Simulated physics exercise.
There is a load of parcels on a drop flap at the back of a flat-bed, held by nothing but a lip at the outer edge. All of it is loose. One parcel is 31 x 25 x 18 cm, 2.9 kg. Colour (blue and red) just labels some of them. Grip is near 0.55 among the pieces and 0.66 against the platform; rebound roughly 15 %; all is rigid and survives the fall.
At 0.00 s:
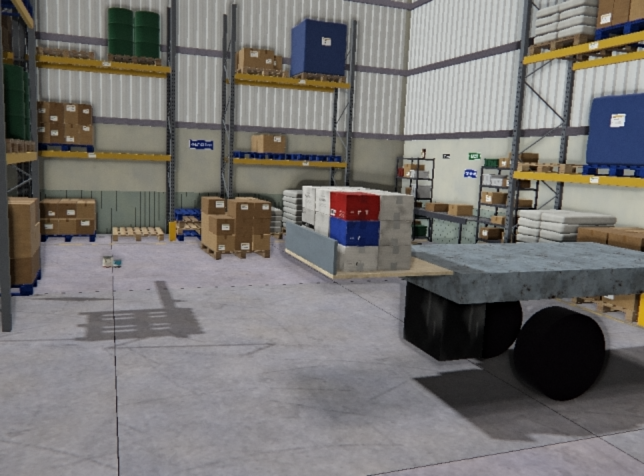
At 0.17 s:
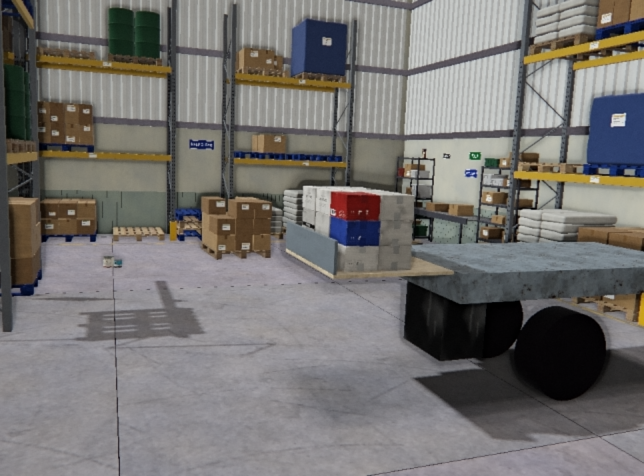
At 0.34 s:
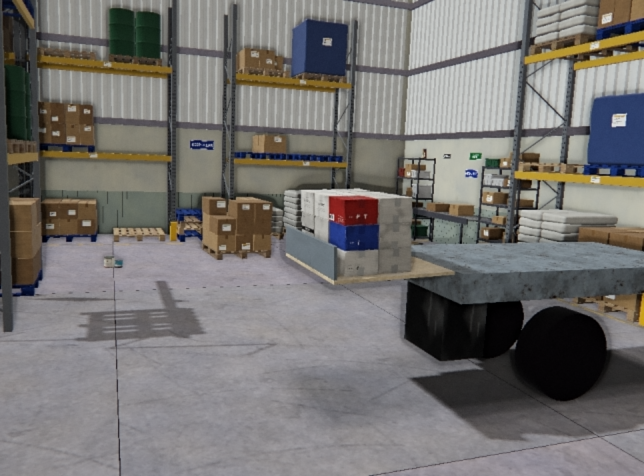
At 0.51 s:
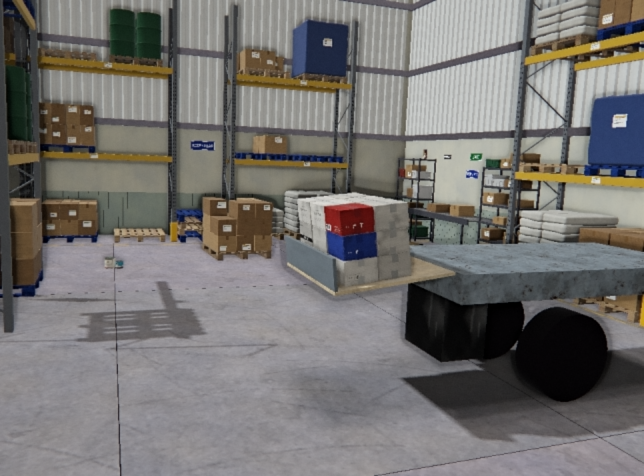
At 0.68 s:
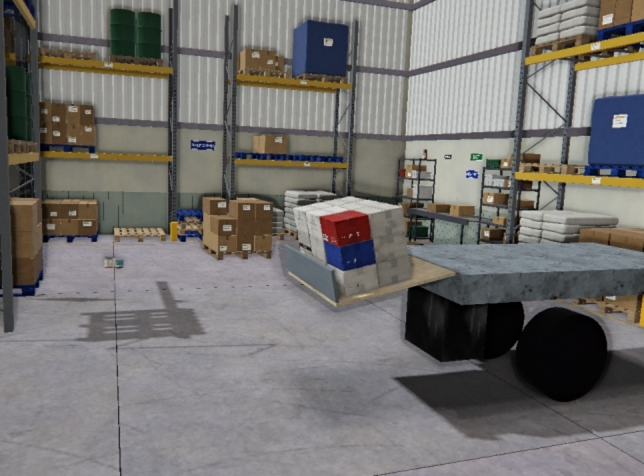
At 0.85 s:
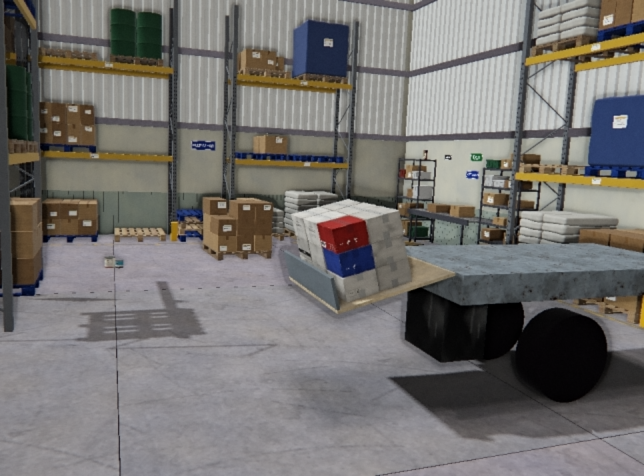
In a warehouse with tall storage racks, a stack of white parcels, one red and one blue among them, sits on a flap behind a flat-bed; the flap starts level, then its left end tilts steadily downward, the stack leaning with it.
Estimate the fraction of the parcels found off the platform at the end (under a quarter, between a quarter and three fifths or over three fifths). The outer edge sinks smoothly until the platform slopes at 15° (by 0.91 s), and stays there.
Under a quarter of them.
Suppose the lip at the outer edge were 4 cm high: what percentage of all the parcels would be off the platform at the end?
In that case 0 per cent.
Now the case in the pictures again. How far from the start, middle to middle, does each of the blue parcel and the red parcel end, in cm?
About: Blue 20, red 20.
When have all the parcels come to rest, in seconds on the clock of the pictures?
Near 1.5 s.
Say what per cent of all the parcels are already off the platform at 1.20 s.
By then 0 per cent.
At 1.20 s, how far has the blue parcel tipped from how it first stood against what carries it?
About 0°.
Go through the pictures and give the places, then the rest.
In the first picture (places mark the middle of the side facing us; leans and shifts are taken against what carries them), platform's outer corner (335, 277) slope 0°; blue parcel (363, 234); red parcel (363, 208); nothing disturbed.
Platform's outer corner (335, 277) slope 0°; red parcel (364, 208), in the second picture.
Platform's outer corner (336, 283) slope 2°; blue parcel (363, 238), in the third picture.
Platform's outer corner (337, 294) slope 7°; blue parcel (361, 247), in the fourth picture.
Platform's outer corner (338, 305) slope 12°; red parcel (354, 231), in the fifth picture.
Platform's outer corner (339, 312) slope 15°; red parcel (351, 237); blue parcel (357, 261); nothing disturbed, in the sixth picture.
After 0.91 s, slope 15°; none of the 18 parcels off the platform.
At rest (1.7 s), slope 15°; none of the 18 parcels off the platform; blue parcel unmoved; red parcel unmoved. That is 0 per cent. As the last picture would show them, middles, blue parcel near (348, 258), red parcel near (342, 234).
